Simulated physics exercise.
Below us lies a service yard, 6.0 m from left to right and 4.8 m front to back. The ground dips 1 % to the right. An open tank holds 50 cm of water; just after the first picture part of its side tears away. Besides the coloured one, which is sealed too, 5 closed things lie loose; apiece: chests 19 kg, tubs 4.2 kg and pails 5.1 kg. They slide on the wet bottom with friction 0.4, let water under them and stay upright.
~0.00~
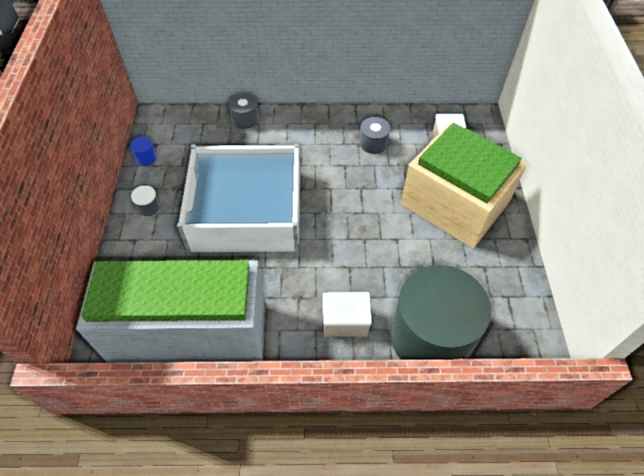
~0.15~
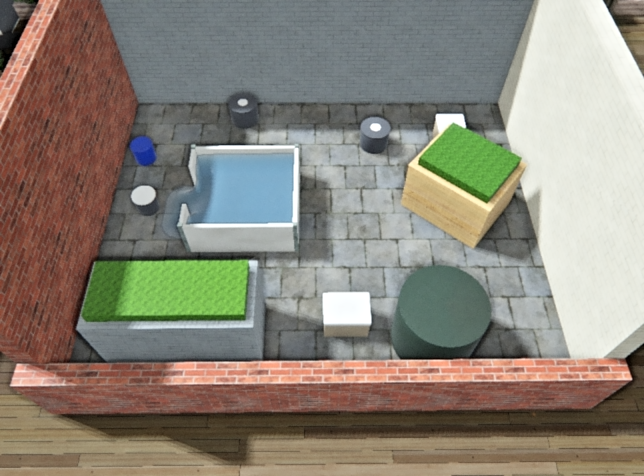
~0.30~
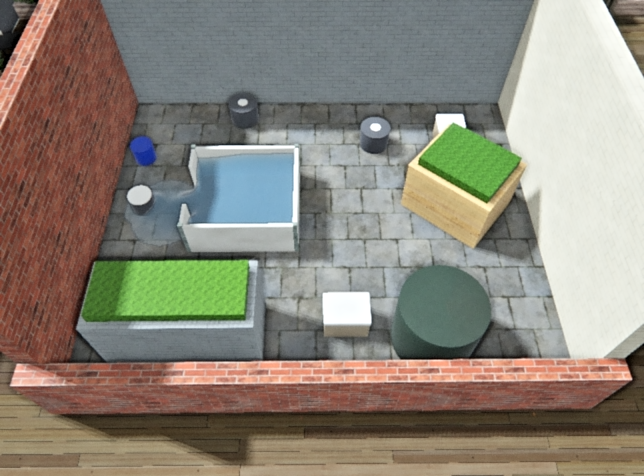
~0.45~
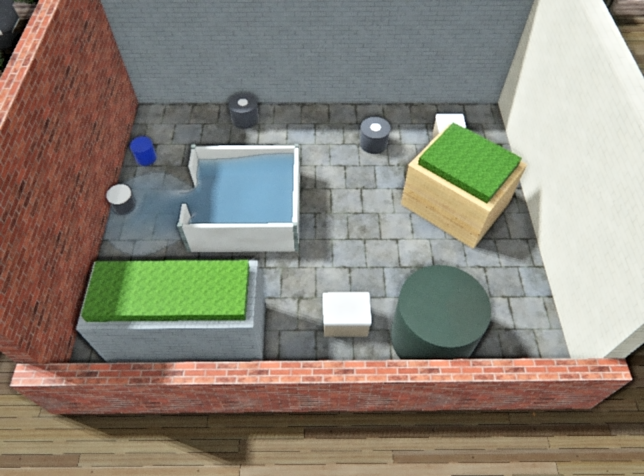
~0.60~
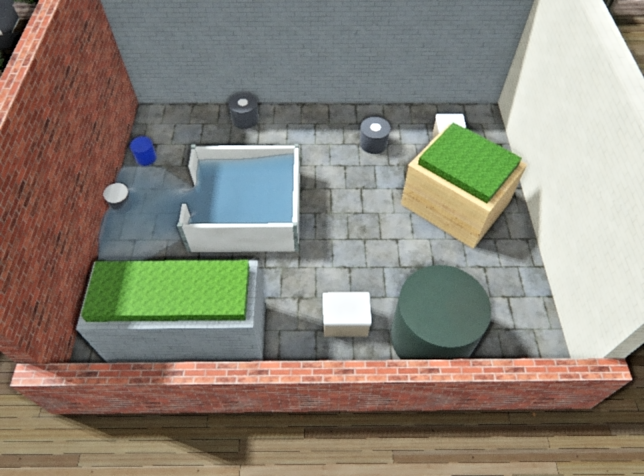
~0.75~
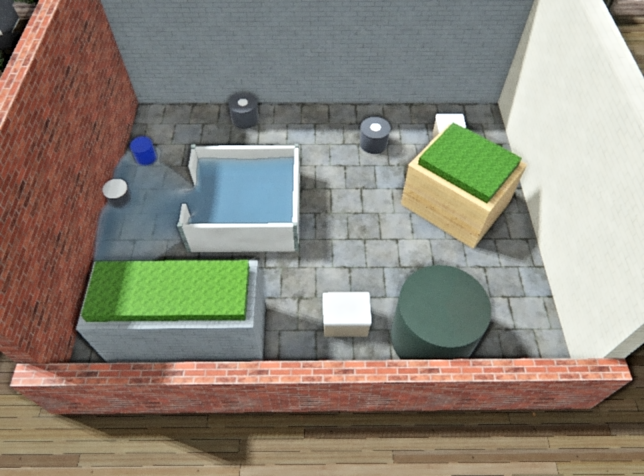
In the video, part of the left side of an open tank in a walled yard breaks away, and water spreads leftward across the paving, pushing a small white-topped container toward the brick wall while the blue pail stays put.
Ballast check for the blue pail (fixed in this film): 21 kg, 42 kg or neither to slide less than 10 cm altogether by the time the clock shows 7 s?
Verdict: Only the larger load is enough.
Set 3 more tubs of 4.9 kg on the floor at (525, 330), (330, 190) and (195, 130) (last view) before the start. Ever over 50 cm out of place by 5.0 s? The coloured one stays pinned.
In that order: Short of it, less, over.
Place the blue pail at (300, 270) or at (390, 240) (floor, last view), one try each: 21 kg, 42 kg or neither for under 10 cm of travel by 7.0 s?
In that order: Either load holds; the smaller is enough.
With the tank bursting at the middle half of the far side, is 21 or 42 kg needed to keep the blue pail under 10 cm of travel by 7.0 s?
In that case the lower weight is enough.
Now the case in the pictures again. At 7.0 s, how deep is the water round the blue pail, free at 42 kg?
Roughly 4 cm.
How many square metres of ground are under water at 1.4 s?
Some 5.5 m2.
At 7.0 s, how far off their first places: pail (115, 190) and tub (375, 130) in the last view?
In turn: 200 cm, 80 cm.
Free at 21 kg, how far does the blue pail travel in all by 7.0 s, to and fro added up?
Some 40 cm in all.
After 1.4 s the blue pail would be 5 cm from its start with 21 kg and 0 cm from its start with 42 kg; 11 cm of water round it then.
After 3.1 s the blue pail would be 39 cm from its start with 21 kg and 0 cm from its start with 42 kg; 8 cm of water round it then.
After 4.9 s the blue pail would be 39 cm from its start with 21 kg and 0 cm from its start with 42 kg; 5 cm of water round it then.
After 7.0 s the blue pail would be 39 cm from its start with 21 kg and 0 cm from its start with 42 kg; 4 cm of water round it then.
